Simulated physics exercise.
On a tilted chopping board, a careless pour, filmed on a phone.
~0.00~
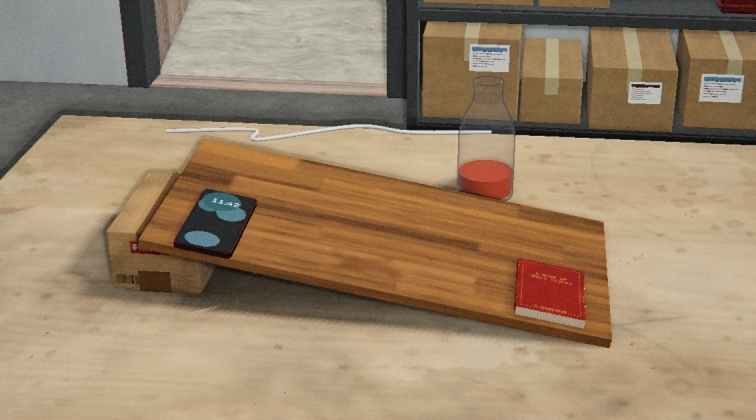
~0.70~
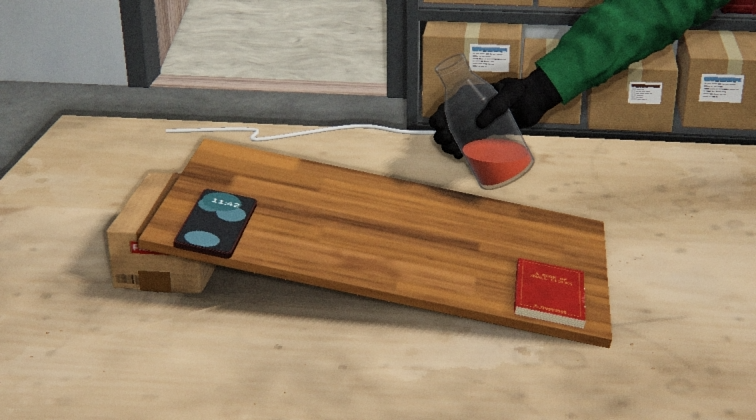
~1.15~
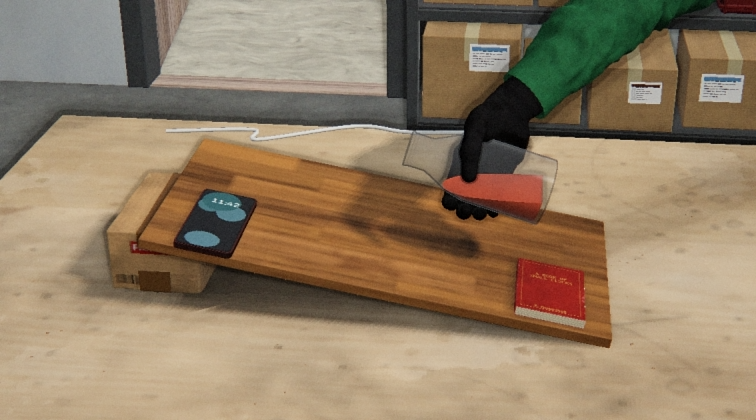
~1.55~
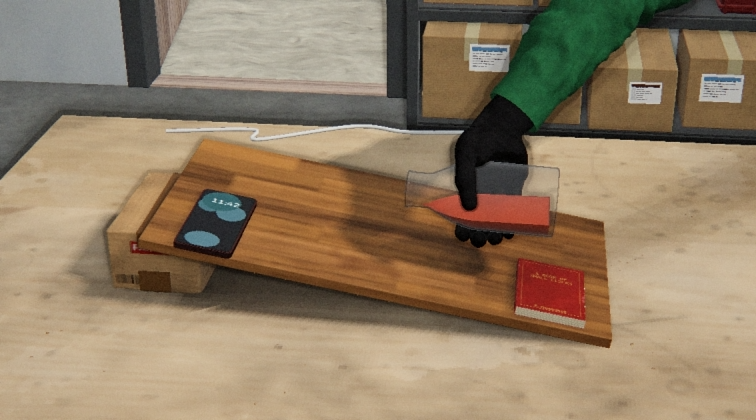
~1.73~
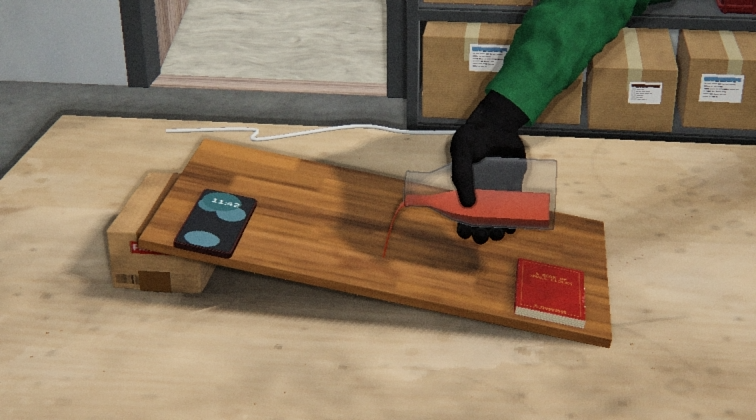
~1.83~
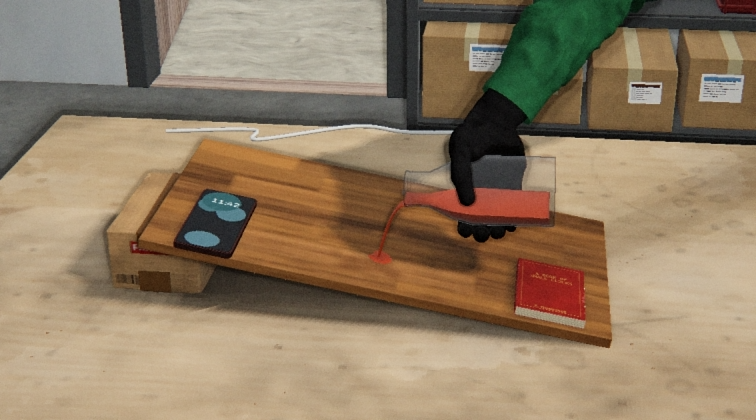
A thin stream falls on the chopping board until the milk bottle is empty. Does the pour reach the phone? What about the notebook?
Phone: No; notebook: Yes.
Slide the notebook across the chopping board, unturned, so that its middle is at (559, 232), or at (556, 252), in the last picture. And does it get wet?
Option one leaves it free of the spill; option two leaves it sitting in the spill.
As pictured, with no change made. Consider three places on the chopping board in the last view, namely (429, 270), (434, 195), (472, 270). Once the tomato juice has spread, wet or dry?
First one got to; second one left alone; third one got to.
By 2.6 s, it runs down to the right; the phone is clear of it; the notebook is clear of it.
By 4.6 s, it runs down to the right and off the end; the phone is clear of it; the notebook is in it.
By 8.6 s, it runs down to the right and off the end; the phone is clear of it; the notebook is in it.
